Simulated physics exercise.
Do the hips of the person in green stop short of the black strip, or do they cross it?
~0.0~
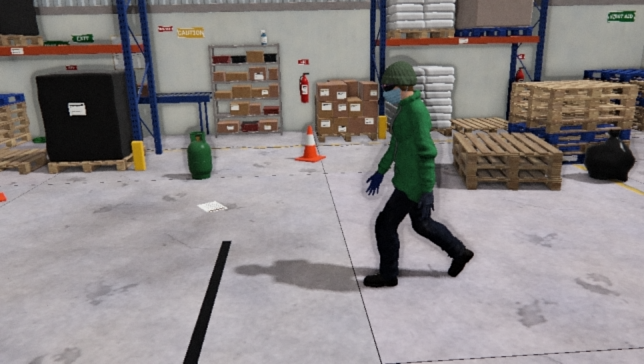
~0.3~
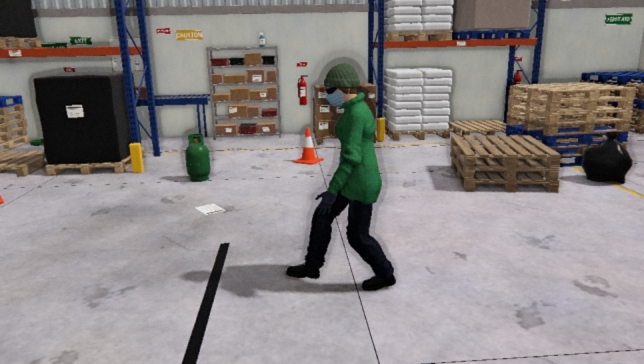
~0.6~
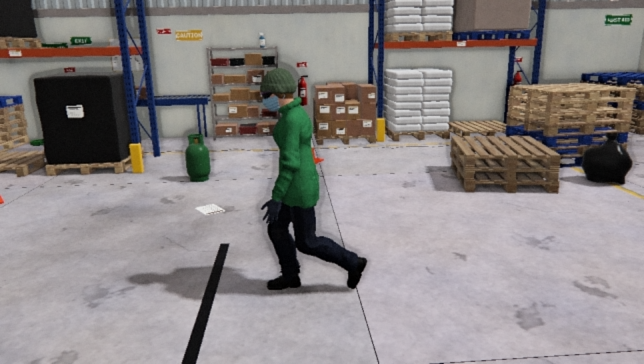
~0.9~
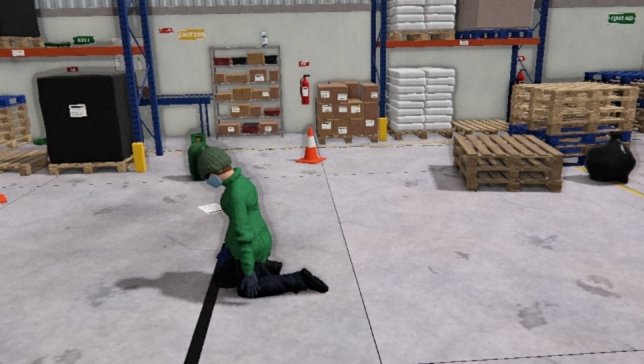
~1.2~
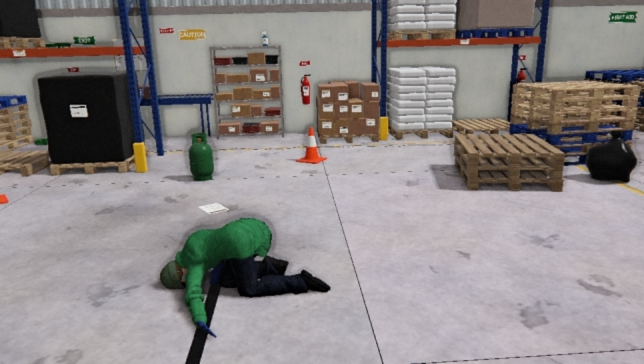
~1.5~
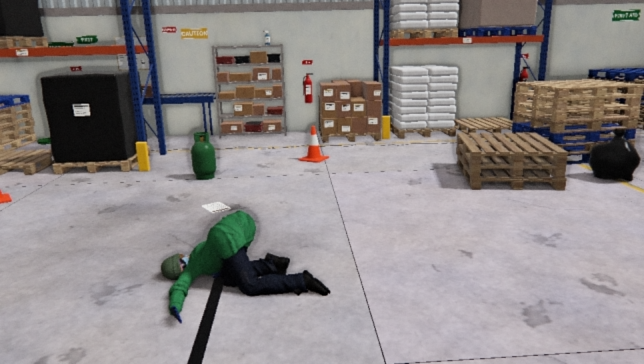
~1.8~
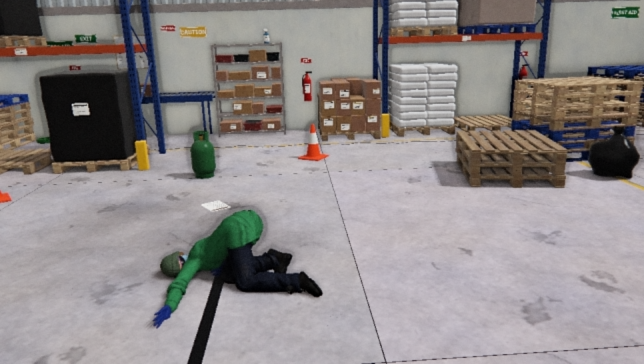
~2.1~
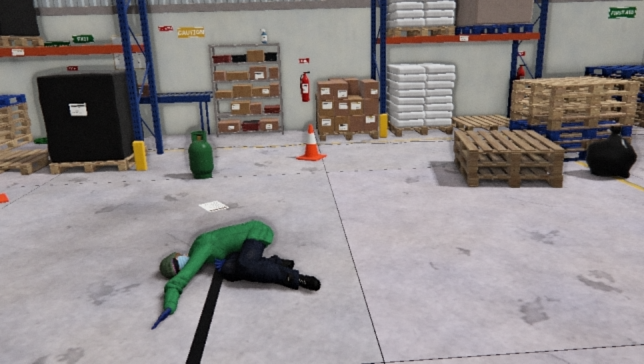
The hips stop short of the black strip, staying on its right side even though the head and arms land beyond it.
The clip opens on a person in a green coat, dark trousers, cap and face mask, walking left across a warehouse floor toward a black strip, with racks, boxes and pallets behind. The person takes a few strides, arms hanging low, and draws close to the strip. Then the knees give way and the person drops onto them beside it. The upper body pitches forward to the left, and the head and arms come down beyond the strip. The outstretched arm shifts slightly as the body settles, ending slumped on the floor with the hips still to the right of the strip.
